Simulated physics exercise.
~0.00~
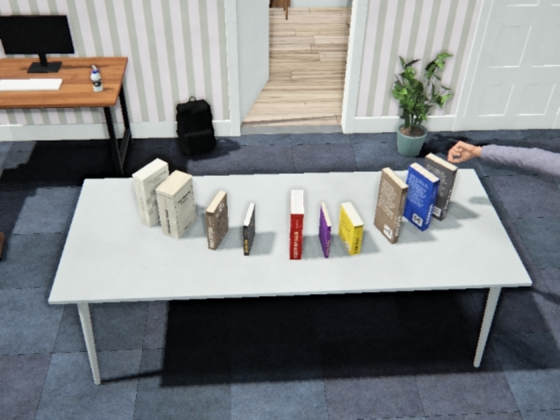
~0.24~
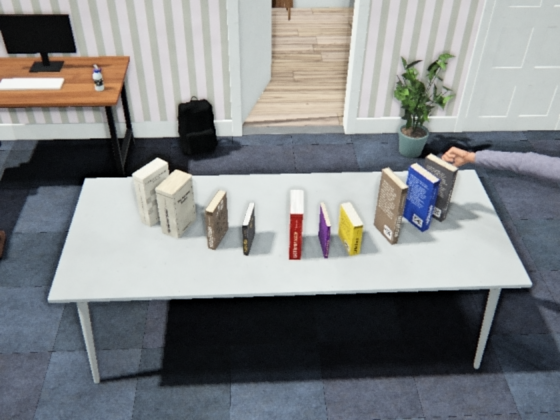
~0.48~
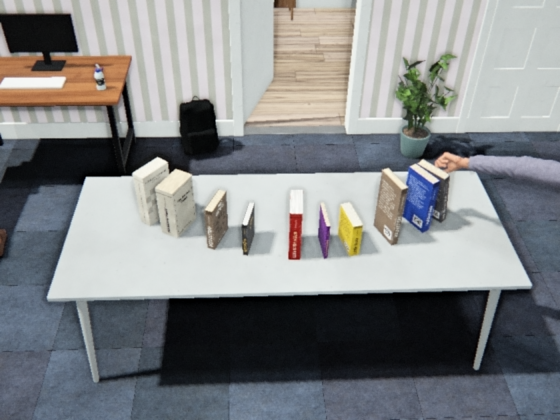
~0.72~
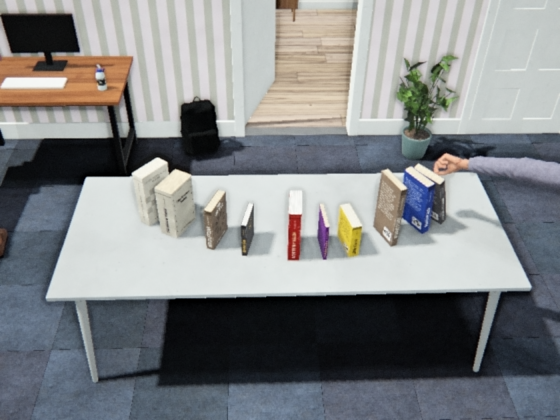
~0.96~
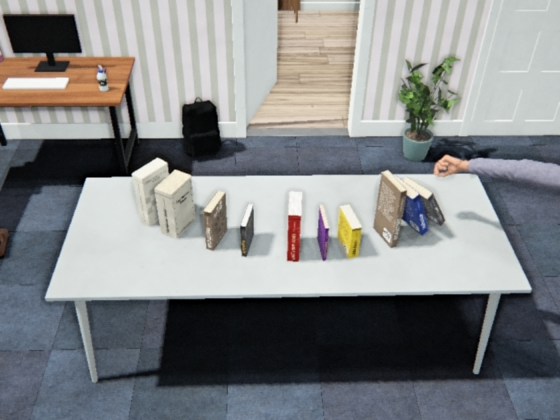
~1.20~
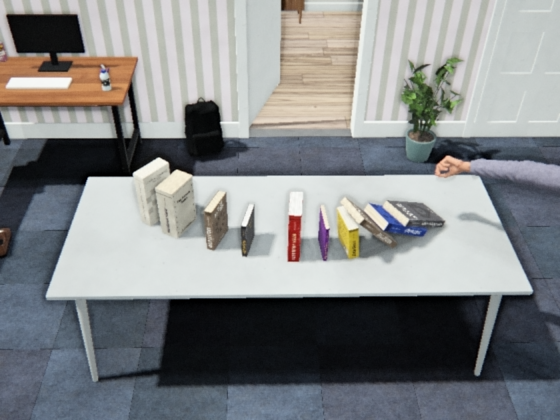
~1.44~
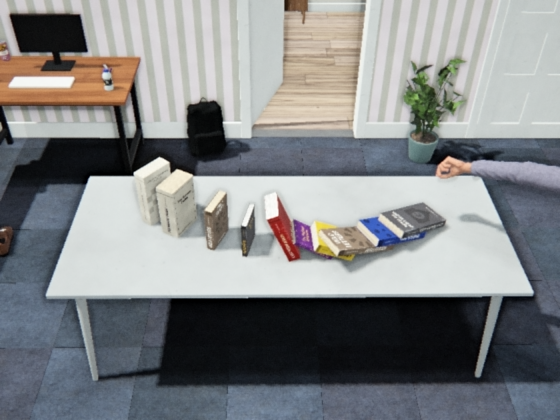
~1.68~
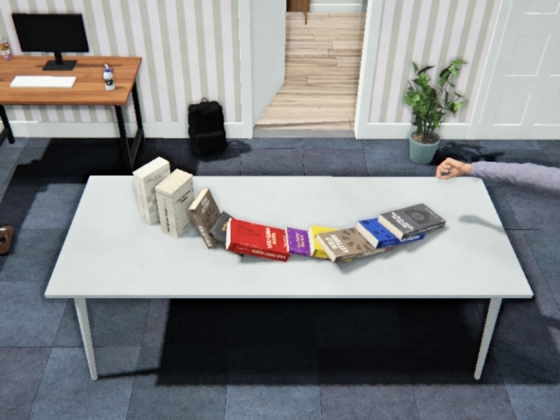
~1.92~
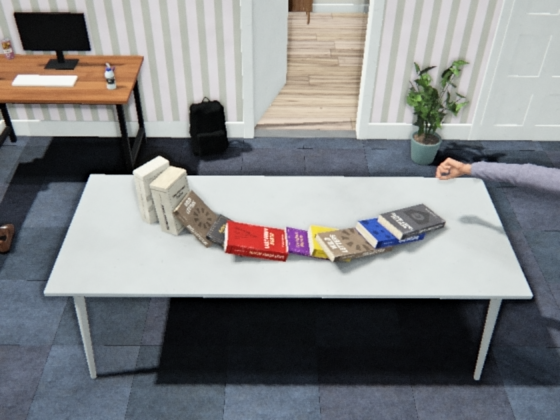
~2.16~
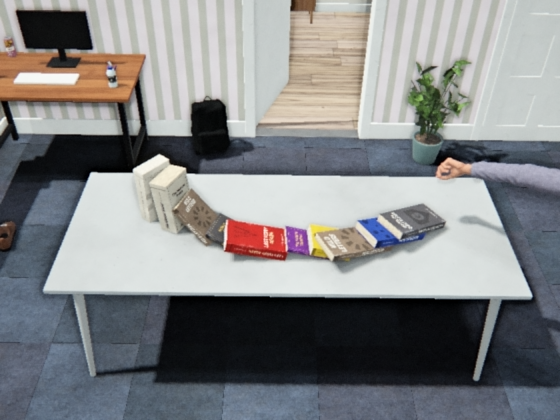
Hand tipping the rightmost book in a curved row on a white table, toppling the others leftward until two pale books remain standing.
